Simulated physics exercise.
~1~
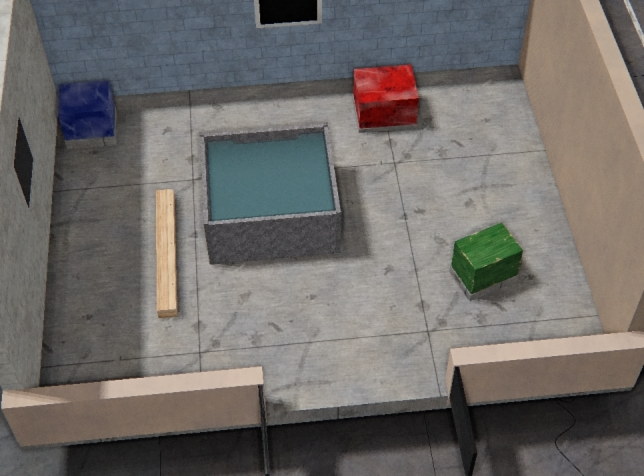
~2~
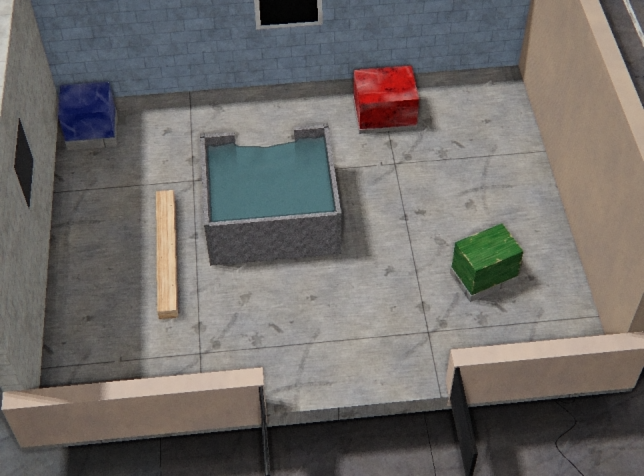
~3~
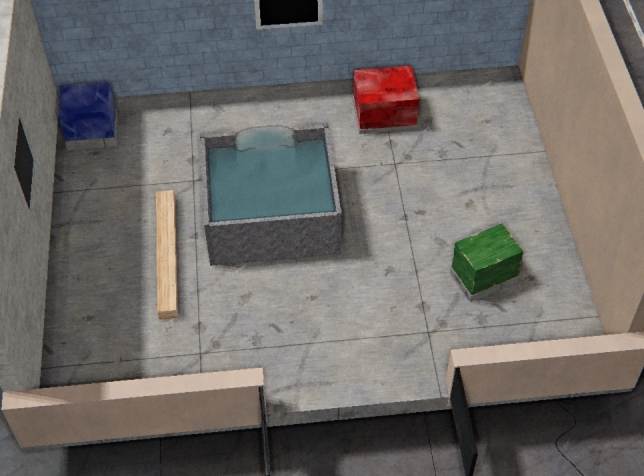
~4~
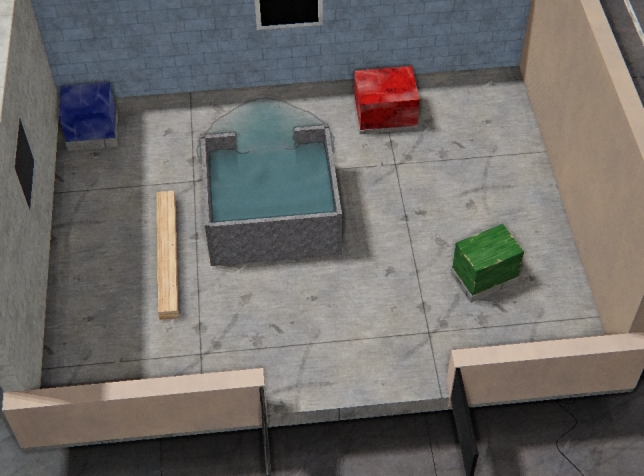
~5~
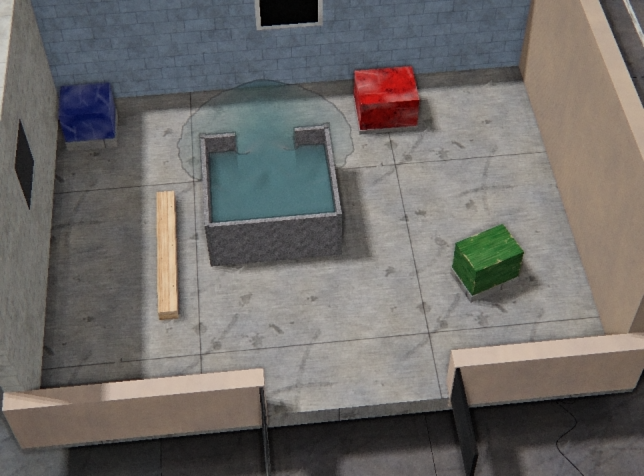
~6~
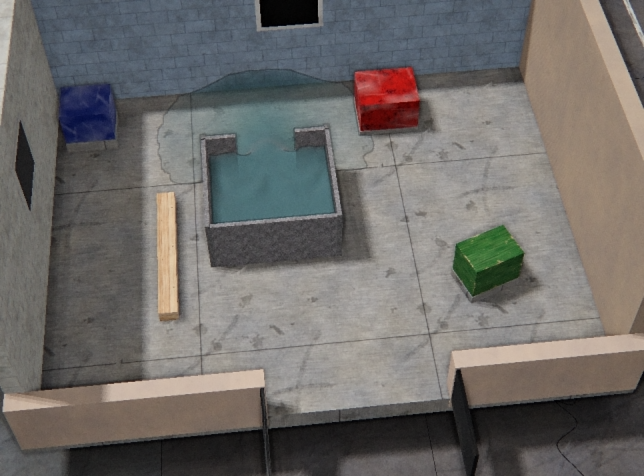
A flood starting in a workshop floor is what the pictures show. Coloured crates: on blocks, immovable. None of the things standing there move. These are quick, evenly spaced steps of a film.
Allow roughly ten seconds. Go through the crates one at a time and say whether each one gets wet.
Result: The blue crate doesn't remain clear of the water all along, the green crate remains clear of the water all along, the red crate doesn't remain clear of the water all along.
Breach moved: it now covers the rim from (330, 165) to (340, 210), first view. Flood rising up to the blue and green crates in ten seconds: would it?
Taking them in turn, the blue one is left untouched, and the green one is swamped.
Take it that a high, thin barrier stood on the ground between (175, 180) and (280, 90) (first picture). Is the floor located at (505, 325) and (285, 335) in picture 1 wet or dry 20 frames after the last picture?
In order, I'd call them bare and bare.
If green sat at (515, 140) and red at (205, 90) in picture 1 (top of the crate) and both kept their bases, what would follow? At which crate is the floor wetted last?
That should be the green crate.
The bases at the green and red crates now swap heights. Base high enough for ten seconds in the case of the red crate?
Verdict on the red crate: It gets flooded.
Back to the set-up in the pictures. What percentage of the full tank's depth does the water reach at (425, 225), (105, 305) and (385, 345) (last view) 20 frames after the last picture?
Depths of roughly 0, 2 and 0 per cent.
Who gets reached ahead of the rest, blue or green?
That's the crate marked blue.
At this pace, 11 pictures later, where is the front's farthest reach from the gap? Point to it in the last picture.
My guess would be about (512, 70).
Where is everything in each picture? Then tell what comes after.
In the first frame, the tank at (268, 176) is whole and still.
In the second frame, the front is at a hidden place, out from the gap on the tank's far side.
In the third frame, water pours out on the tank's far side and has run to (282, 130).
In the fourth frame, water pours out on the tank's far side and has run to (264, 102).
In the fifth frame, the front is at (292, 86), out from the gap on the tank's far side.
In the sixth frame, water pours out on the tank's far side and has run to (334, 84).
A moment on, water covers 20 % of the floor; the blue crate water round its plinth, the green crate not reached, the red crate water round its plinth.
Next, water covers 25 % of the floor; the blue crate water round its plinth, the green crate not reached, the red crate water round its plinth.
Then, water covers 50 % of the floor; the blue crate water round its plinth, the green crate not reached, the red crate water round its plinth.
Later, water covers 80 % of the floor; the blue crate water round its plinth, the green crate water round its plinth, the red crate water round its plinth.
In the end, water covers 100 % of the floor; the blue crate was topped, the green crate stayed above the water, the red crate was topped.
